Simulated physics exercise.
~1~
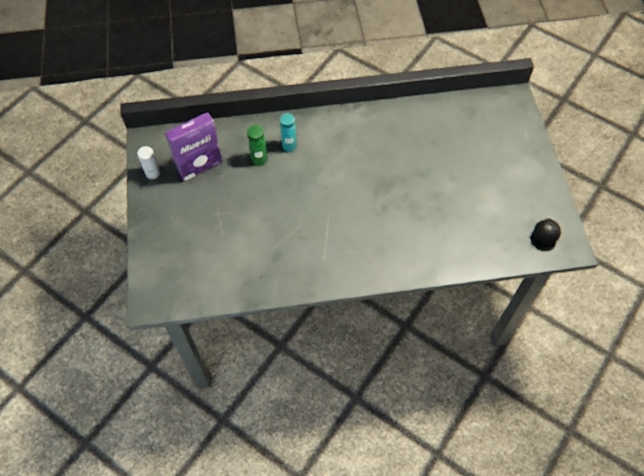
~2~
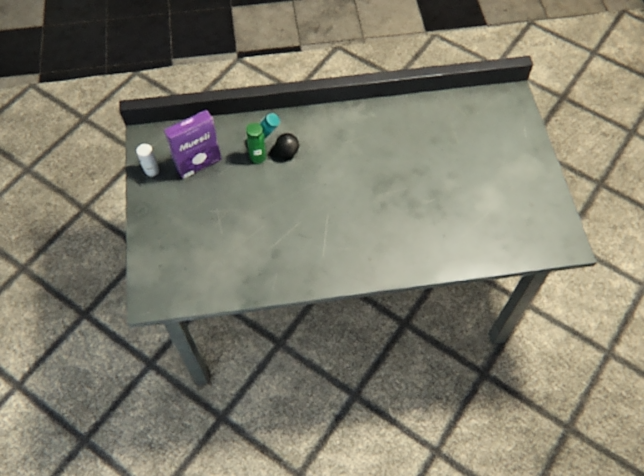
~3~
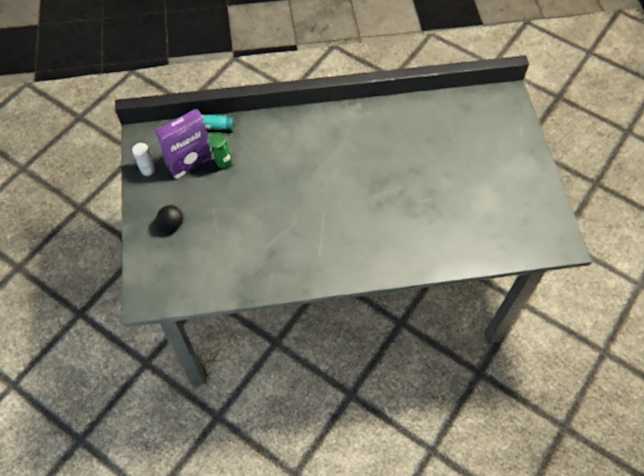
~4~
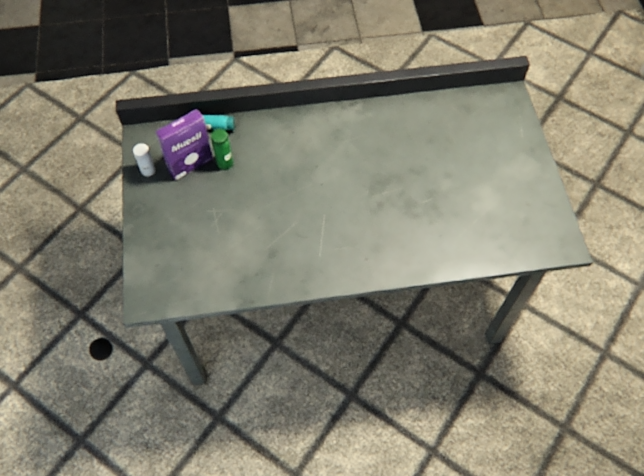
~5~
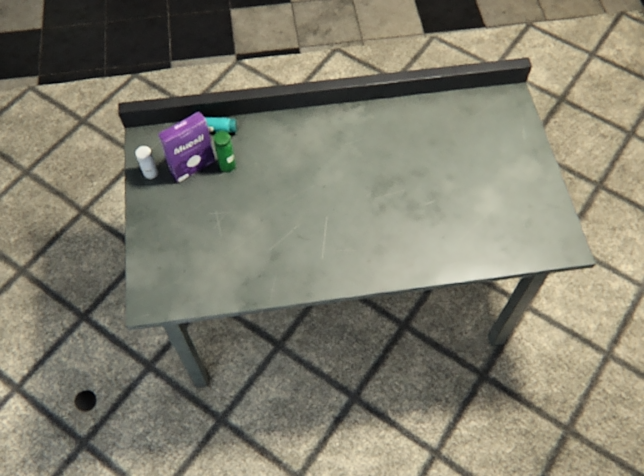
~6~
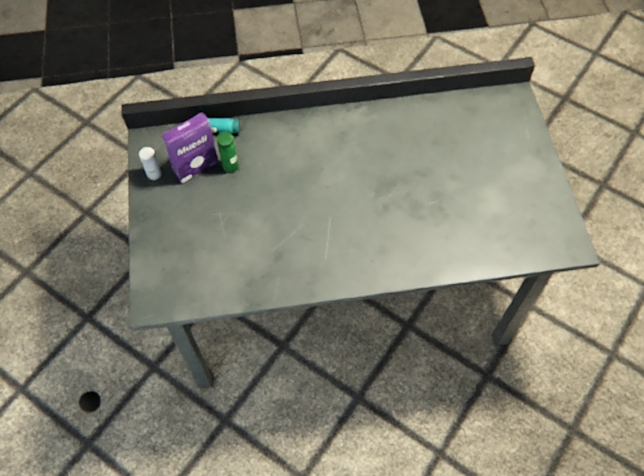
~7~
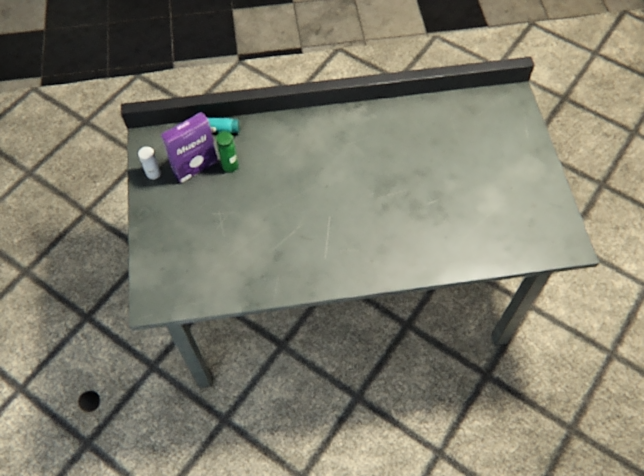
The clip opens on a grey table over a patterned floor, with a white shaker, a purple packet, a green shaker and a turquoise shaker grouped at the far left and a black ball near the right edge. The ball crosses leftward to the shakers, and the turquoise one tilts over. It ends on its side behind the packet, while the green shaker shifts left, leans slightly and settles upright. The ball carries on left and toward the near side, then leaves the table. It comes to rest on the floor at lower left, with the white shaker still standing.
